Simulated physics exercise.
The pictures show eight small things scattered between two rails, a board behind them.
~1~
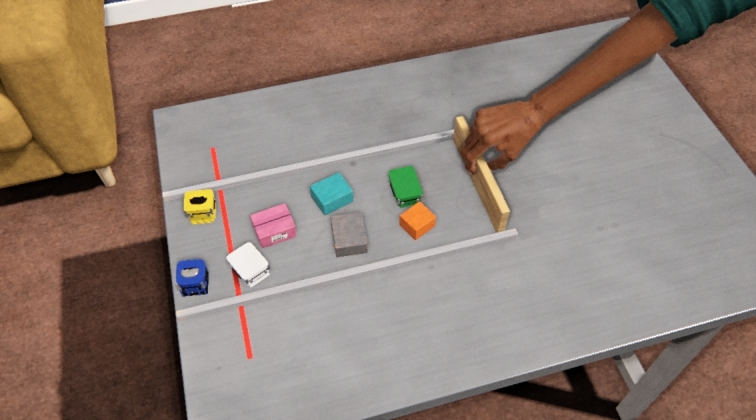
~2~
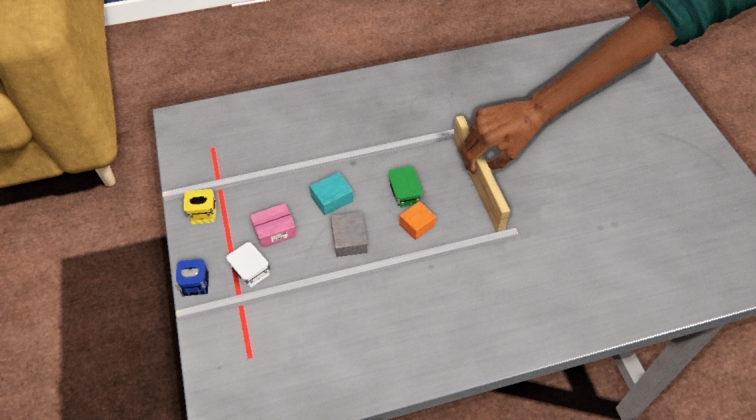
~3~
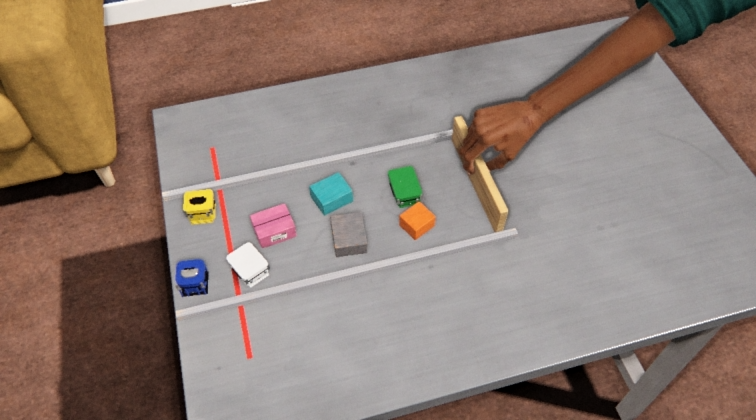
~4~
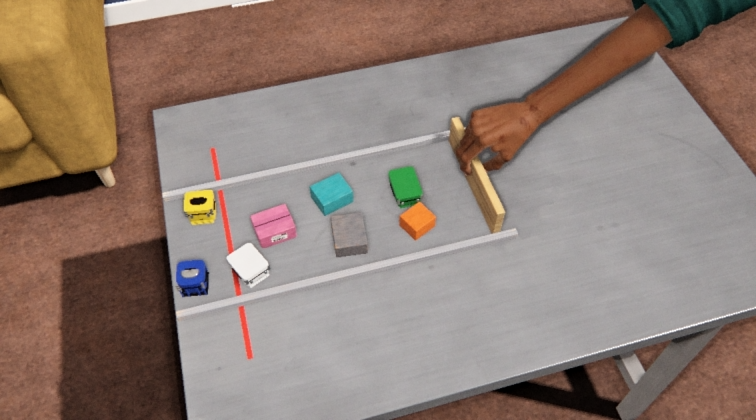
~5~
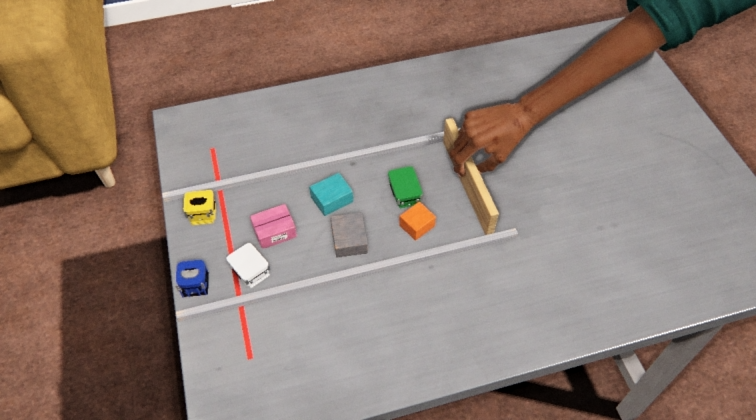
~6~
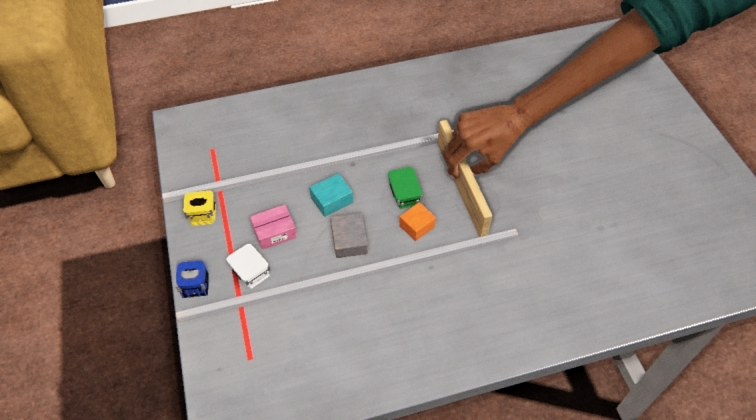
A hand gripping a wooden board shifts it slightly leftward across a grey table, seen from above at an angle, with a mustard armchair and brown carpet beyond. Between two pale rails lie yellow and blue cases at left, white and pink items near a red line, turquoise and grey blocks mid-way, and green and orange pieces nearer the board. The small things and the camera stay still.
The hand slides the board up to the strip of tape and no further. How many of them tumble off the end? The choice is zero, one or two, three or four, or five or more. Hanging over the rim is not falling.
Here the number that fall off is three or four.
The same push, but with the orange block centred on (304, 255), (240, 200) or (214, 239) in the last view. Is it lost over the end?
In turn it holds on; is lost; is lost.
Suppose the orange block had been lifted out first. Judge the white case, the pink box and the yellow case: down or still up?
The white case holds on; the pink box stays on; the yellow case drops off.
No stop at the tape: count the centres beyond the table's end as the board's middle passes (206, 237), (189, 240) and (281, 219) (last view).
Past the end: 6, 6 and 0.
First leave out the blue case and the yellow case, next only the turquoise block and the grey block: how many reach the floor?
It would be 2 and 1.
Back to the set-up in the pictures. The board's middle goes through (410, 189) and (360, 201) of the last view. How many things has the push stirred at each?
2 and 4.
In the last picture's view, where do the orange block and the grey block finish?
First (219, 265), then (188, 275).
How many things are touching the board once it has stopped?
In contact: 2.
Soon after, none off yet; blue case at rest near (193, 279); yellow case at rest near (201, 208); white case at rest near (249, 267).
After that, none off yet; blue case displaced about its own width near (169, 287); yellow case displaced about its own width near (184, 211); white case displaced about its own width near (197, 277).
In the end, the number that fall off is three or four; gone, pink box, white case, yellow case and blue case.
